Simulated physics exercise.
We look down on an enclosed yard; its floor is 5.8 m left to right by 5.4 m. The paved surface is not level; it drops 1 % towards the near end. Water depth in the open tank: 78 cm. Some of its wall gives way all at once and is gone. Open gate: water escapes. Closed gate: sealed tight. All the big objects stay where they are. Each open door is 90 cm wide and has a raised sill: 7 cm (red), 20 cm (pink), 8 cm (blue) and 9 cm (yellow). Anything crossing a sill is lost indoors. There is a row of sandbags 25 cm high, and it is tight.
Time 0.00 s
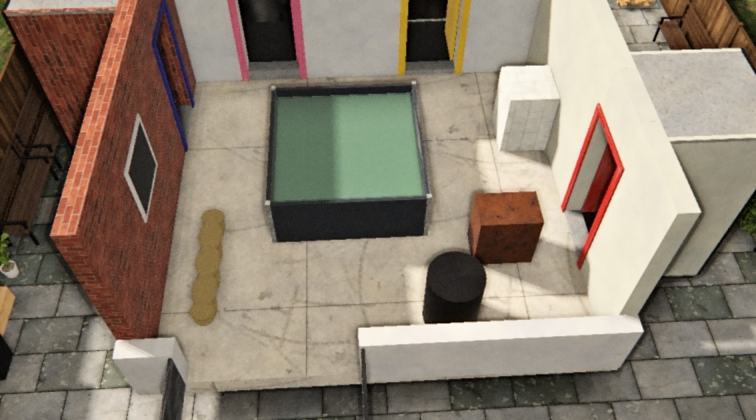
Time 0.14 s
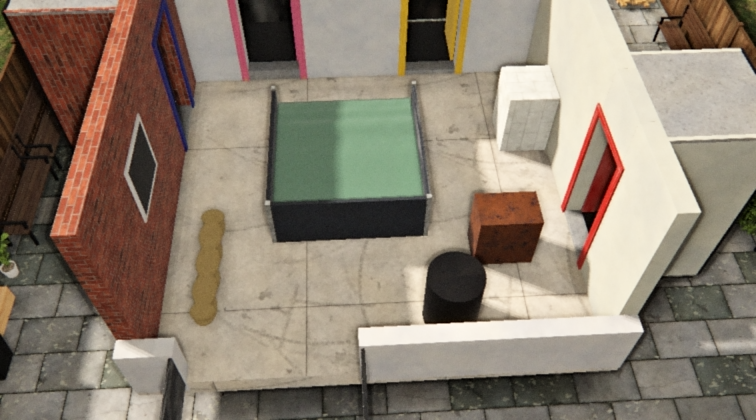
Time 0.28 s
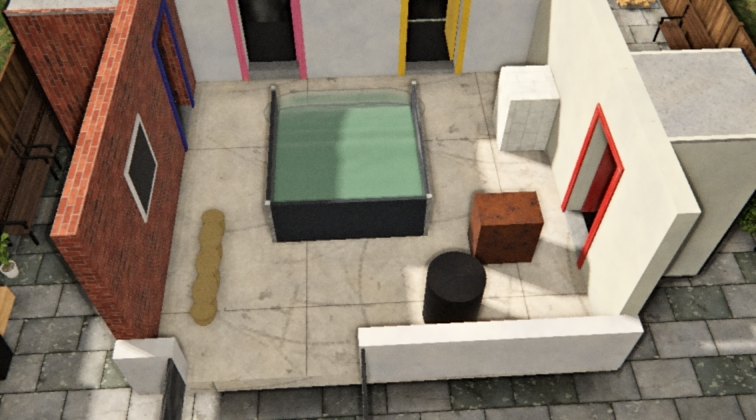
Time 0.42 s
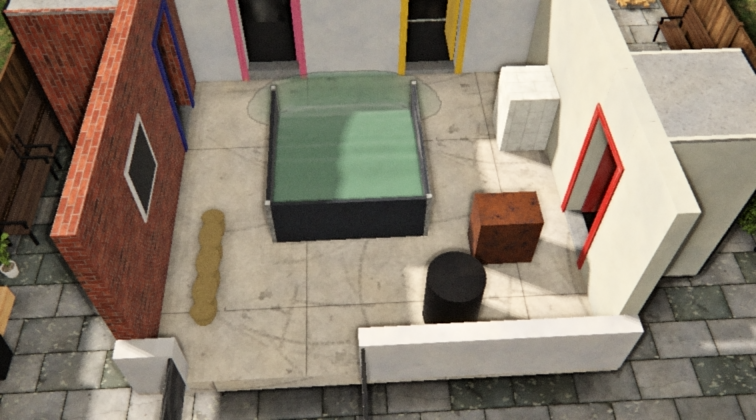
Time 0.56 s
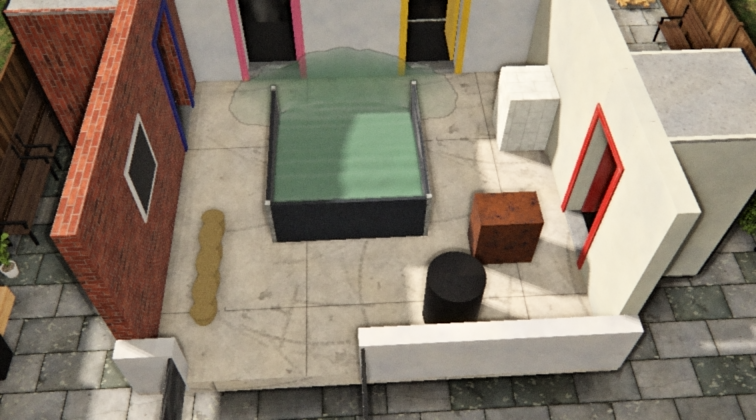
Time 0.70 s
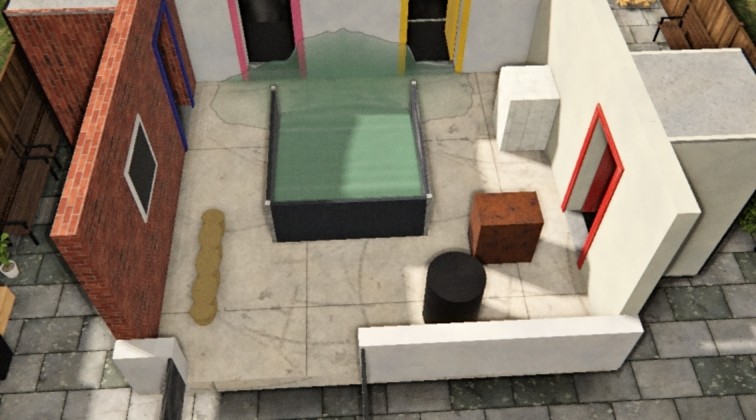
Greenish water poured out of the dark-sided tank in the walled yard once its far wall vanished, spreading across the paving in a widening sheet to the back wall by the pink and yellow doorways.
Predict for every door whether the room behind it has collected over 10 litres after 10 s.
Red door: More than stated, pink door: More than stated, blue door: More than stated, yellow door: More than stated.
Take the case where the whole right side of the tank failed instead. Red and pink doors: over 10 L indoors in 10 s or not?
Door red goes beyond, door pink stays within.
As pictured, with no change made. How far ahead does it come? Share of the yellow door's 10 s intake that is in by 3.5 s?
Some 60 per cent by then.
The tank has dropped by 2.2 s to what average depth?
The mean depth is some 27 cm.
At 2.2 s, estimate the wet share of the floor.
Wet share: Near 35 percent.
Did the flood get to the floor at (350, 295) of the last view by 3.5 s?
By then the spot is spared.
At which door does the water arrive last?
Answer: The red door.
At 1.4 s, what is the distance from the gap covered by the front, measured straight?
About 3.4 m.
After 1.4 s water covers 20 % of the floor and is deepest (56 cm) near (340, 83); red door not reached, pink door 40 cm at the sill, 50 L in, blue door 9 cm at the sill, 0 L in, yellow door 26 cm at the sill, 40 L in.
After 2.2 s water covers 35 % of the floor and is deepest (52 cm) near (528, 98); red door not reached, pink door 35 cm at the sill, 129 L in, blue door 26 cm at the sill, 34 L in, yellow door 23 cm at the sill, 115 L in.
After 3.5 s water covers 65 % of the floor and is deepest (41 cm) near (532, 112); red door 2 cm at the sill, 0 L in, pink door 21 cm at the sill, 164 L in, blue door 22 cm at the sill, 179 L in, yellow door 20 cm at the sill, 175 L in.
After 6.0 s water covers 90 % of the floor and is deepest (20 cm) near (155, 366); red door 13 cm at the sill, 0 L in, pink door 10 cm at the sill, 167 L in, blue door 11 cm at the sill, 260 L in, yellow door 13 cm at the sill, 269 L in.
After 10.0 s water covers 95 % of the floor and is deepest (16 cm) near (155, 366); red door 9 cm at the sill, 55 L in, pink door 8 cm at the sill, 167 L in, blue door 9 cm at the sill, 292 L in, yellow door 7 cm at the sill, 283 L in.
